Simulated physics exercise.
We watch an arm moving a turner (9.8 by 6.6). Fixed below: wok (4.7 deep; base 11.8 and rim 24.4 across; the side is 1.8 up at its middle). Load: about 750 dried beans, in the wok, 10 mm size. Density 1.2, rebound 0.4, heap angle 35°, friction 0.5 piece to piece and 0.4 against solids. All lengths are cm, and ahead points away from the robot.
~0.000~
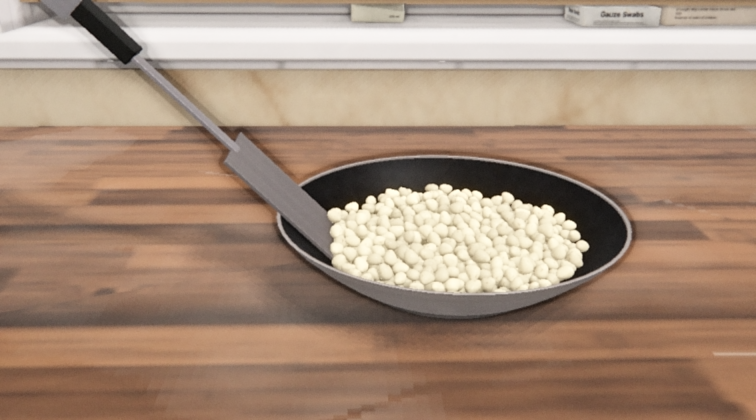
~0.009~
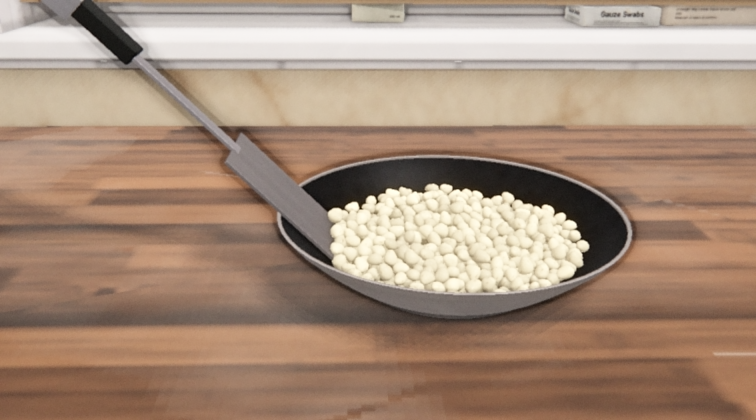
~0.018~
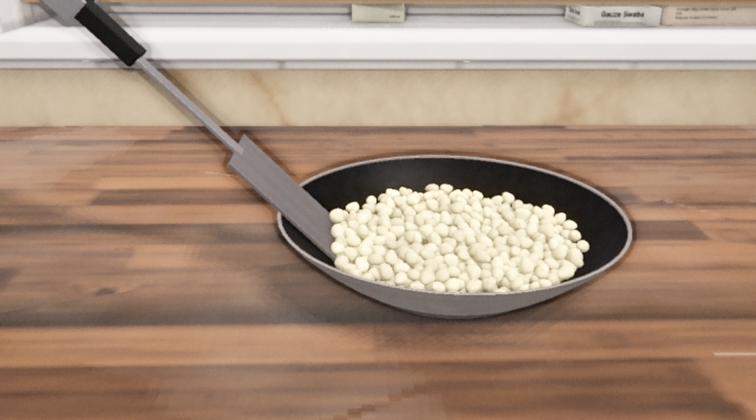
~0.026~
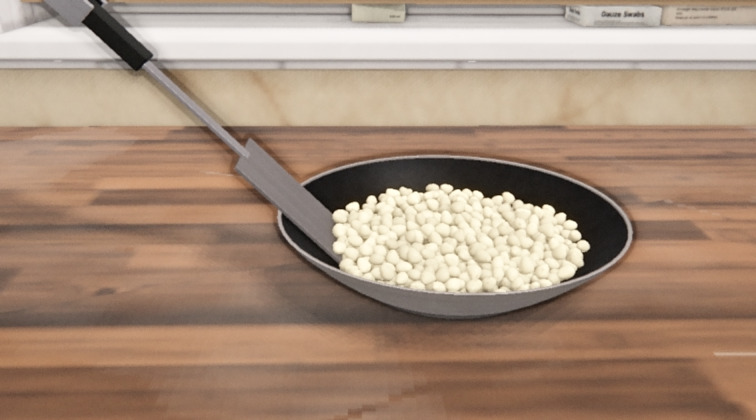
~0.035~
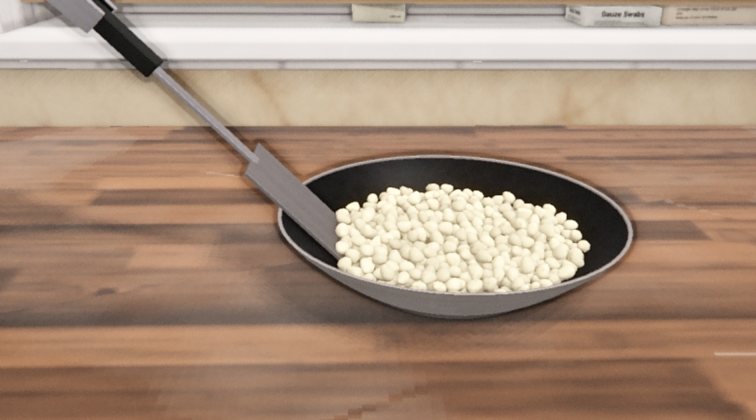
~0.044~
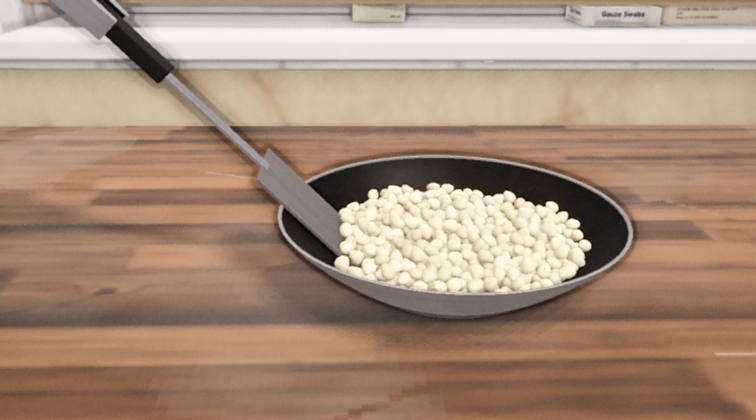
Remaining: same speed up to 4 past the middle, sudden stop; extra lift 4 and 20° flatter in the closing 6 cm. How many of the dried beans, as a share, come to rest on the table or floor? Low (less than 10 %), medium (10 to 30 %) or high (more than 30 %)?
On the table or floor the share is low, less than 10 %.
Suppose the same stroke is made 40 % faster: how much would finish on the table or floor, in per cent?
In that case some 15 per cent.
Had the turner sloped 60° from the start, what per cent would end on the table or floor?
It would be near 5 per cent.
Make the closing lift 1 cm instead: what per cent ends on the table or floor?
Some 0 per cent.
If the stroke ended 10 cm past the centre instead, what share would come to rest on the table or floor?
In that case some 35 per cent.
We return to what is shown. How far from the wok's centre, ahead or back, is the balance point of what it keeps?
About 3.5 cm ahead.
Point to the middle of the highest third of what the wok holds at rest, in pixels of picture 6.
At about (542, 215).
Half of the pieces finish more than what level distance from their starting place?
Some 3 cm.
By 0.09 s, sloping 46°, highest piece 5 above the table; 750 in the wok.
By 0.14 s, sloping 37°, highest piece 7 above the table; 750 in the wok.
By 0.36 s, sloping 26°, highest piece 7 above the table; 737 in the wok, 8 on the table or floor, 5 on the blade or in flight.
By 1.41 s, sloping 26°, highest piece 6 above the table; 736 in the wok, 14 on the table or floor.
Final count, 736 in the wok, 14 on the table or floor. That is 2 % on the table or floor.
